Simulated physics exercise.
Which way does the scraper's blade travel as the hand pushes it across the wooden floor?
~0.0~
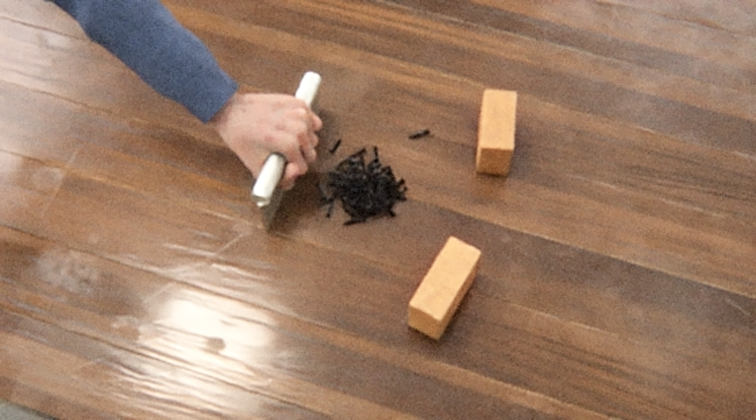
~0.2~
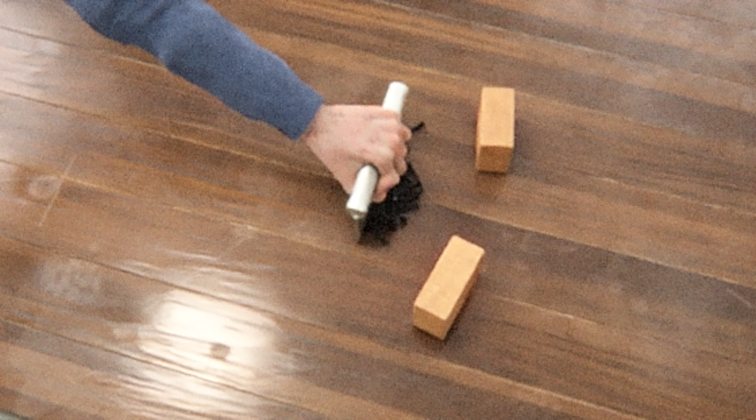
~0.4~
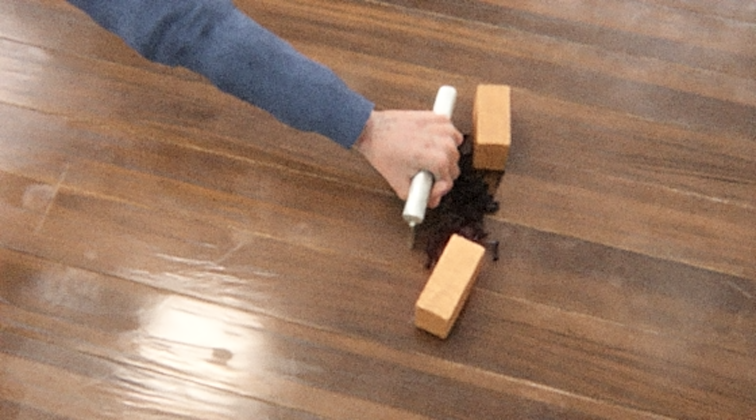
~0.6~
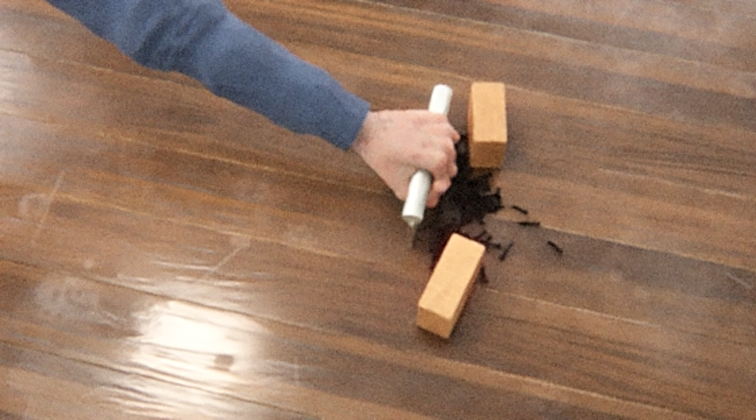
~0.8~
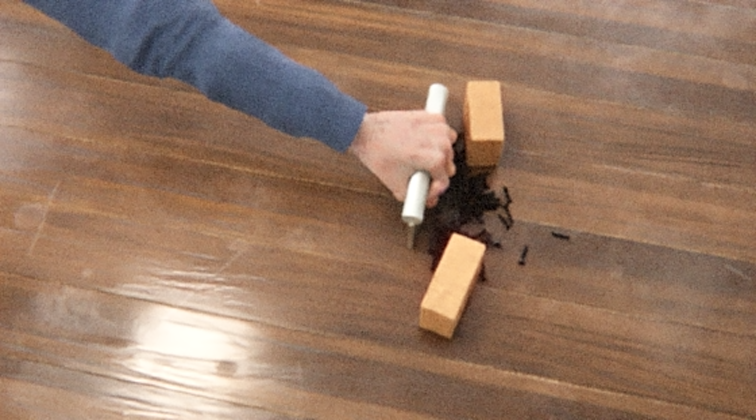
The blade travels to the right, toward the two orange blocks.
